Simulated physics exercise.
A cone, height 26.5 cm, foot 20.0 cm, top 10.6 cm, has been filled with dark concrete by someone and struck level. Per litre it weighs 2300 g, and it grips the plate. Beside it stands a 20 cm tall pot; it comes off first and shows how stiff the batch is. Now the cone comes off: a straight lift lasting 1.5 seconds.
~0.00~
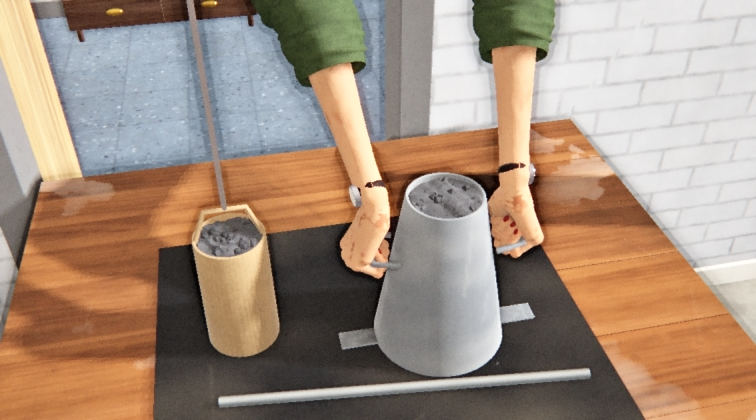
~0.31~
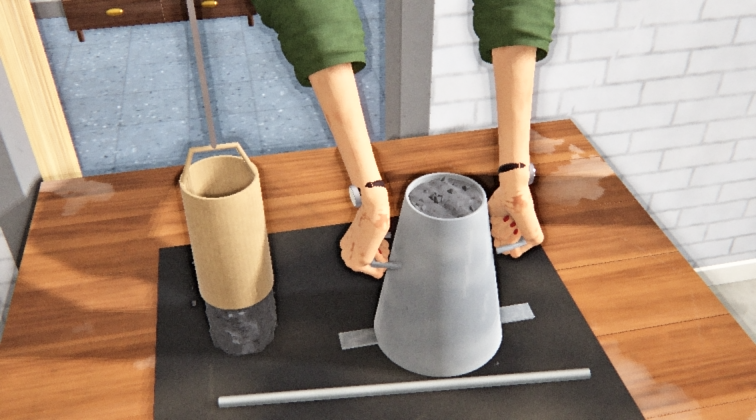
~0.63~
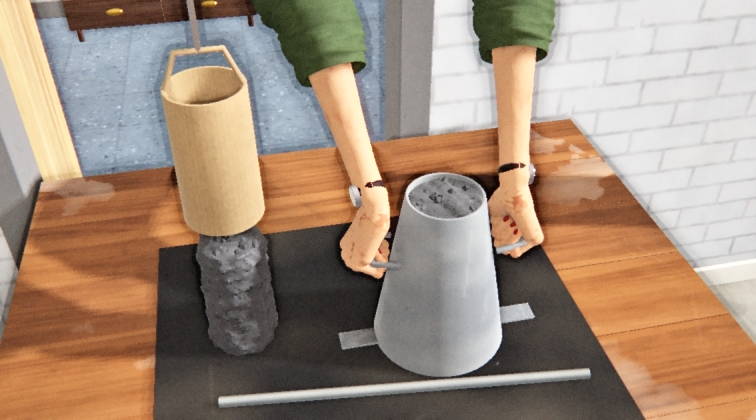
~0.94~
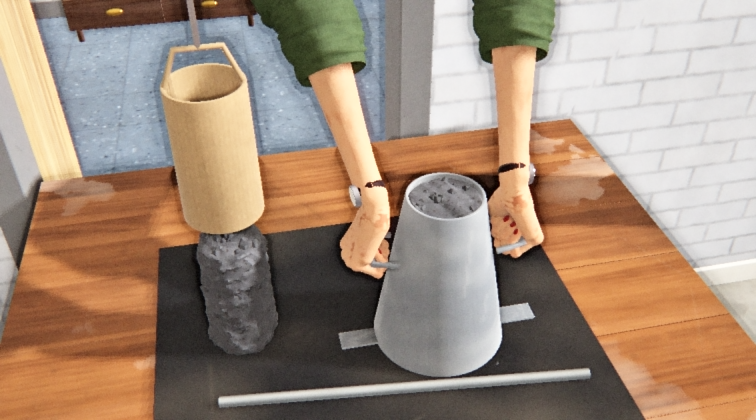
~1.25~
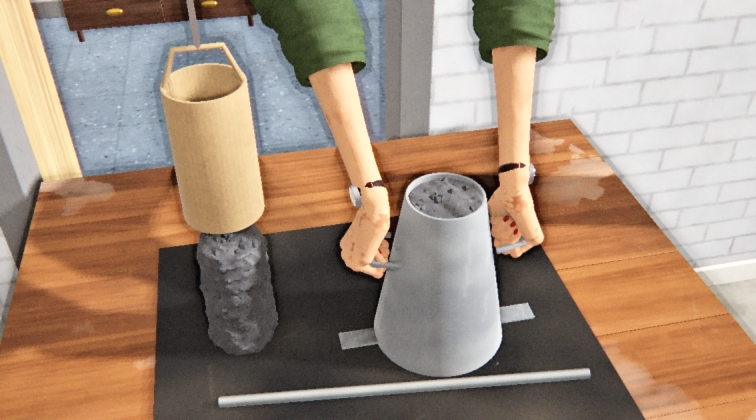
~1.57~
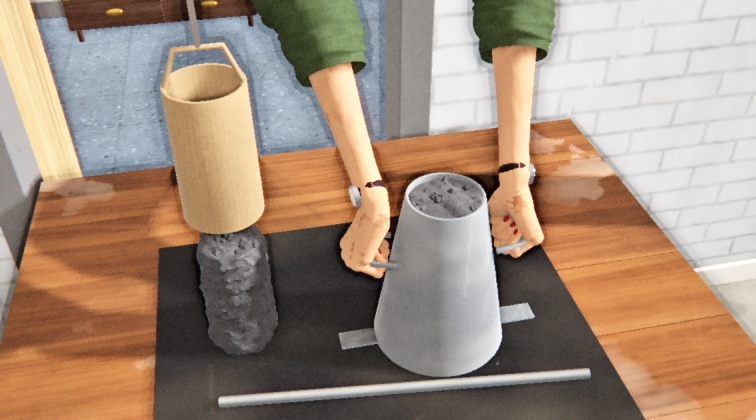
A person in green sleeves, seen from slightly above, grips the low side handles of a grey metal cone full of dark concrete on a black mat over a wooden table, before a white brick wall. A tan cylindrical pot of the same mix stands at left, a pale rod lying in front. The pot rises straight up on its thin bar, baring a rough dark column, then hangs still, while hands, cone and camera stay unmoving.
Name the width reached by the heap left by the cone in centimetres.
I'd expect roughly 20 cm.
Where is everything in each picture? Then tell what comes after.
The first picture shows middle of the pot's mouth at (229, 237), still down; middle of the cone's top at (446, 197), not yet moved.
The second picture shows middle of the pot's mouth at (219, 178), raised 10 cm; middle of the cone's top at (446, 197), not yet moved.
The third picture shows middle of the pot's mouth at (204, 87), raised 25 cm; what the pot left 20 cm high and 11 cm wide, top at (229, 239); middle of the cone's top at (446, 197), not yet moved.
The fourth picture shows middle of the pot's mouth at (204, 84), raised 25 cm; what the pot left 20 cm high and 11 cm wide, top at (230, 239); middle of the cone's top at (446, 197), not yet moved.
The fifth picture shows middle of the pot's mouth at (204, 84), raised 25 cm; what the pot left 20 cm high and 11 cm wide, top at (230, 239); middle of the cone's top at (446, 197), not yet moved.
The sixth picture shows middle of the pot's mouth at (204, 84), raised 25 cm; what the pot left 20 cm high and 11 cm wide, top at (230, 239); middle of the cone's top at (446, 197), not yet moved.
After 1.9 s, the cone is up 5.0 cm; the dark concrete has come down 0.1 cm to 26 cm and is 20 cm wide.
After 2.3 s, the cone is up 16 cm; the dark concrete has come down 0.1 cm to 26 cm and is 20 cm wide.
After 2.7 s, the cone is up 27 cm; the dark concrete has come down 0.1 cm to 26 cm and is 20 cm wide.
After 3.1 s, the cone is clear; the dark concrete has come down 0.1 cm to 26 cm and is 20 cm wide.
After 6.3 s, at rest, the cone is clear; the dark concrete has come down 0.1 cm to 26 cm and is 20 cm wide.
